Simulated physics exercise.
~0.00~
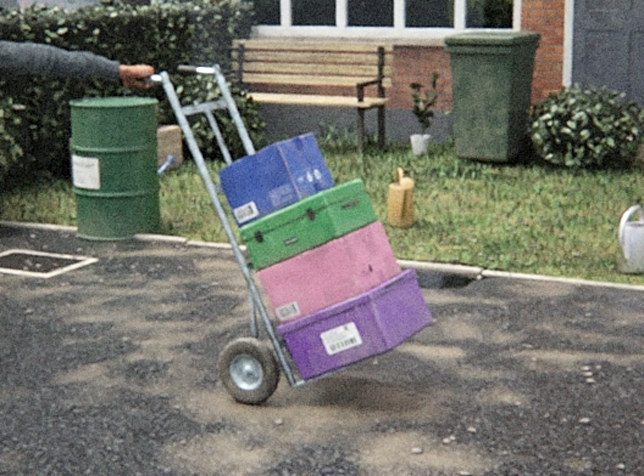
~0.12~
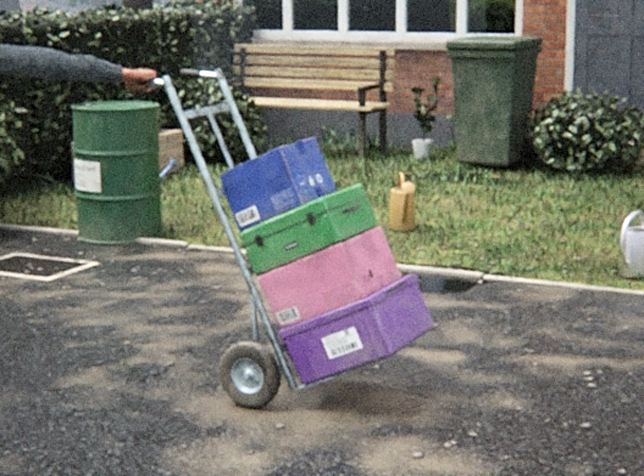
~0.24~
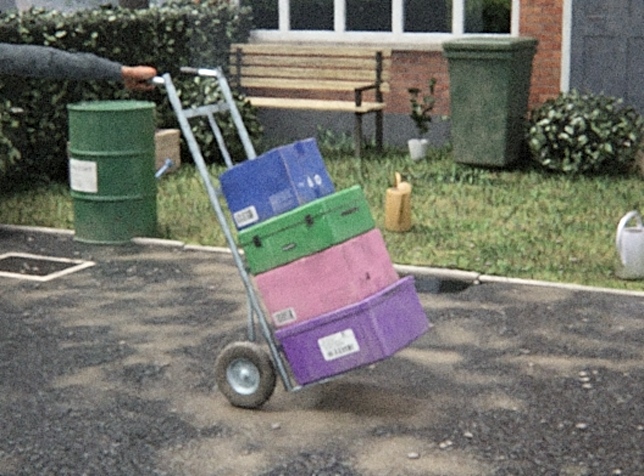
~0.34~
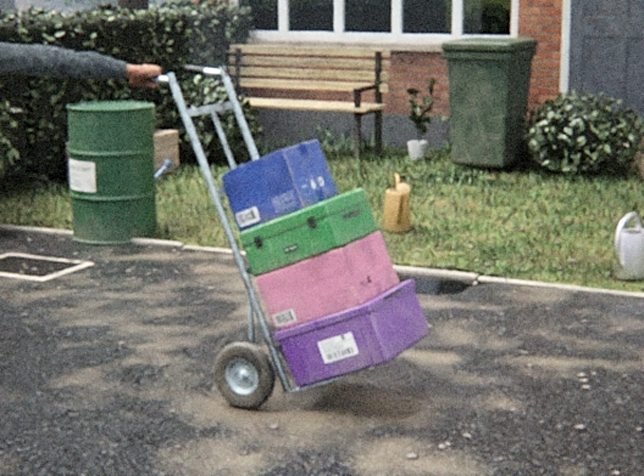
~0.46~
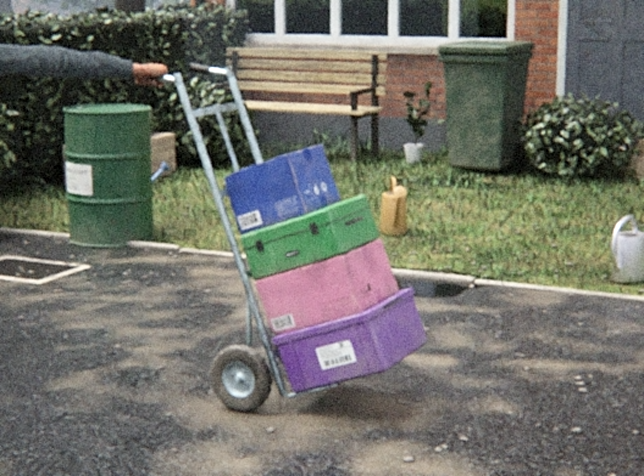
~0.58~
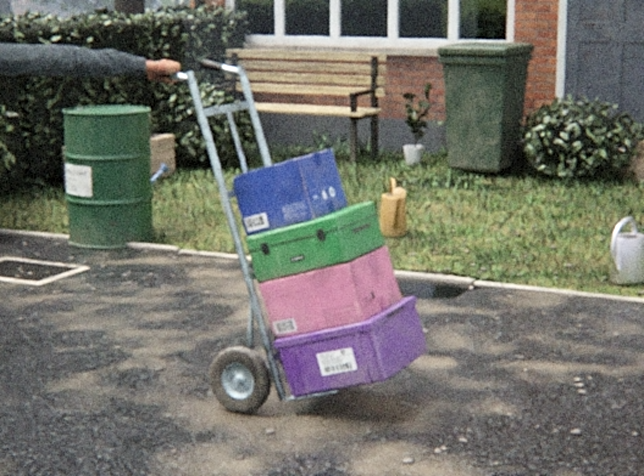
An arm holding a sack truck stacked with purple, pink, green and blue containers, gradually tilting it more upright on tarmac.
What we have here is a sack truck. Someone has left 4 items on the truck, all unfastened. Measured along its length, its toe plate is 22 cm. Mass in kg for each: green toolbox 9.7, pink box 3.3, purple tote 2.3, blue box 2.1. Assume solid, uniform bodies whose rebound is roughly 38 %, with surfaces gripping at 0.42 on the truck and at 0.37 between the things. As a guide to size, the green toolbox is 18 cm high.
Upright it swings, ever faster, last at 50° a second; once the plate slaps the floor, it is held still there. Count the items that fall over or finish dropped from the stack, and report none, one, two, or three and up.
Count: None.
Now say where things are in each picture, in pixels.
The first picture shows leaning back 25°; green toolbox (309, 225); pink box (330, 273).
The second picture shows leaning back 25°; purple tote (359, 329); blue box (278, 184).
The third picture shows leaning back 24°; purple tote (356, 331); blue box (277, 184).
The fourth picture shows leaning back 23°; purple tote (355, 334); blue box (279, 185).
The fifth picture shows leaning back 20°; purple tote (353, 340); blue box (282, 189).
The sixth picture shows leaning back 17°; green toolbox (316, 242); pink box (331, 292).
After 0.98 s, leaning back 2°.
After 1.08 s, truck upright; blue box slid 3 cm.
At rest (1.7 s), all 4 in place, give or take 10 cm. Seen from the same camera at the end, green toolbox near (361, 267), pink box near (357, 318).
